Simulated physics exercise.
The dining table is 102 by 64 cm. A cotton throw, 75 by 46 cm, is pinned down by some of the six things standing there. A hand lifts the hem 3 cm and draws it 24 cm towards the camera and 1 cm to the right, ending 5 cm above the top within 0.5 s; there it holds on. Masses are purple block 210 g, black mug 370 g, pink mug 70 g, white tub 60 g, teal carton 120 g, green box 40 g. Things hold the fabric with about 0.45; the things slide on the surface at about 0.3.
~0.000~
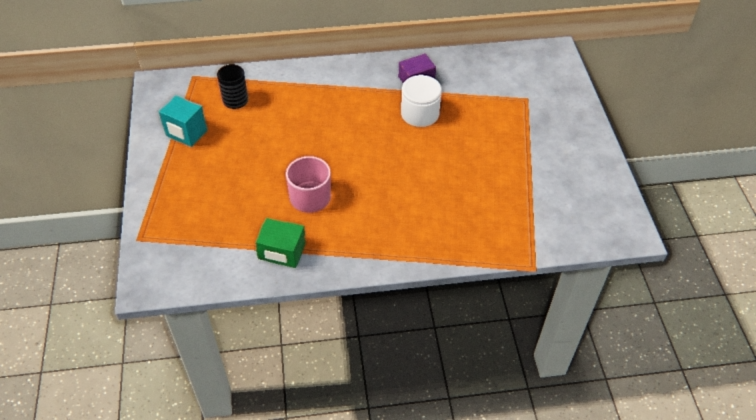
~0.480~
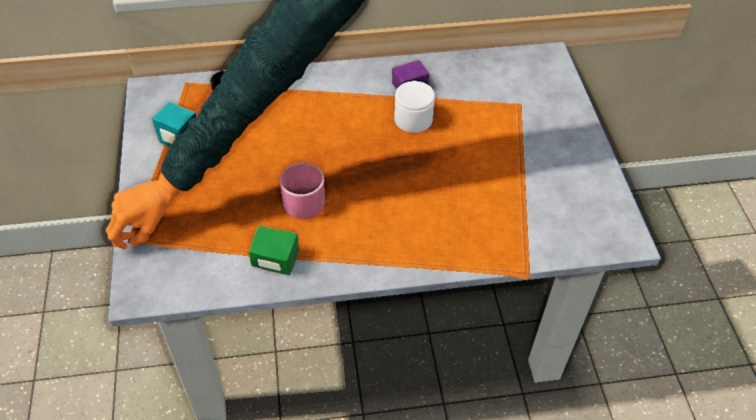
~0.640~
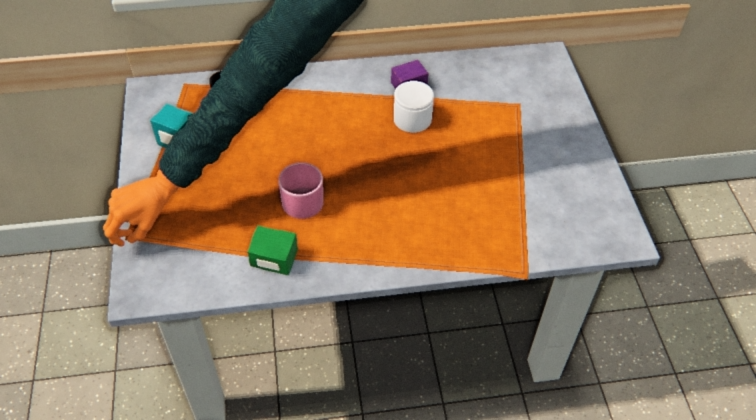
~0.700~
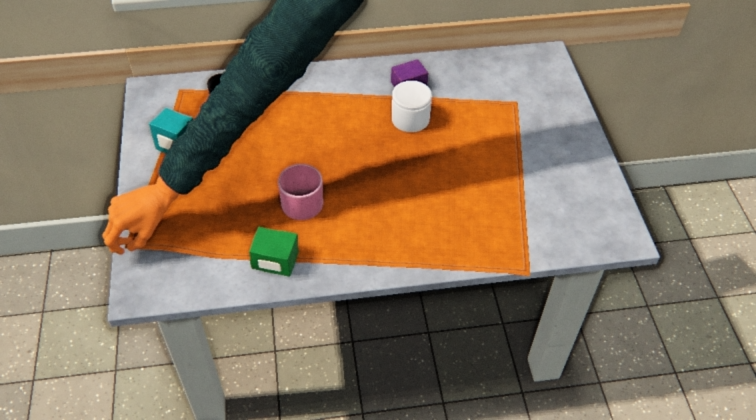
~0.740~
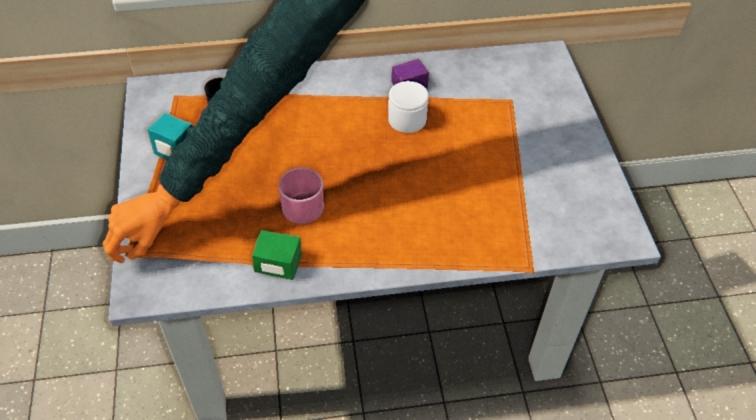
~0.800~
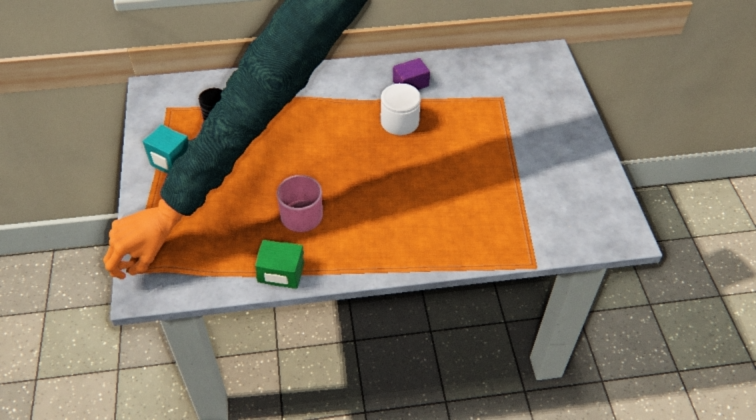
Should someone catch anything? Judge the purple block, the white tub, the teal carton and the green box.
Result: Purple block stays on, white tub stays on, teal carton keeps to the top, green box goes over the edge.
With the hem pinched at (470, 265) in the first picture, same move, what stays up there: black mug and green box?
Then: Black mug stays up, green box falls off.
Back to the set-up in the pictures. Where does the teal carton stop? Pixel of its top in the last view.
At about (133, 213).
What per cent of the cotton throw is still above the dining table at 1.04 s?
Some 90 per cent of it.
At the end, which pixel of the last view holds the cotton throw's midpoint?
Around (304, 222).
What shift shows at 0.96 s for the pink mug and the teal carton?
About: Pink mug 10 cm, teal carton 20 cm.
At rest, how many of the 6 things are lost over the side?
1 of them.
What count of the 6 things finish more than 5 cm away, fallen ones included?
That makes 5.
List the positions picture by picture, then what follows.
The first frame shows purple block (418, 64); white tub (422, 88); teal carton (180, 108); green box (280, 234); cotton throw corners (136, 241) (193, 77) (528, 99) (536, 272).
The second frame shows cotton throw corners (186, 83) (521, 104); grip (128, 243).
The third frame shows teal carton (172, 116); cotton throw corners (184, 84) (520, 104); grip (125, 240).
The fourth frame shows pink mug (300, 180); black mug (221, 82); teal carton (170, 121); cotton throw corners (179, 90) (517, 102); grip (125, 248).
The fifth frame shows pink mug (301, 184); black mug (218, 87); teal carton (169, 126); cotton throw corners (174, 96) (512, 100); grip (125, 256).
The sixth frame shows purple block (412, 68); white tub (401, 96); teal carton (165, 138); green box (279, 255); cotton throw corners (167, 108) (503, 98) (537, 269); grip (126, 272).
At 0.88 s, 100 % of the cotton throw is still over the top; teal carton 13 cm off its start, green box 8 cm off its start, white tub 7 cm off its start.
At 0.96 s, 95 % of the cotton throw is still over the top; teal carton 19 cm off its start, green box 12 cm off its start, white tub 11 cm off its start.
At 1.04 s, 90 % of the cotton throw is still over the top; teal carton 23 cm off its start at (138, 202), green box 17 cm off its start at (287, 344), white tub 15 cm off its start at (355, 118).
At 1.12 s, 85 % of the cotton throw is still over the top; teal carton 26 cm off its start, green box over the edge, white tub 16 cm off its start.
At 2.72 s, 85 % of the cotton throw is still over the top; green box over the edge, teal carton 26 cm off its start at (133, 213), white tub 17 cm off its start at (348, 123), purple block 0 cm off its start at (412, 68).
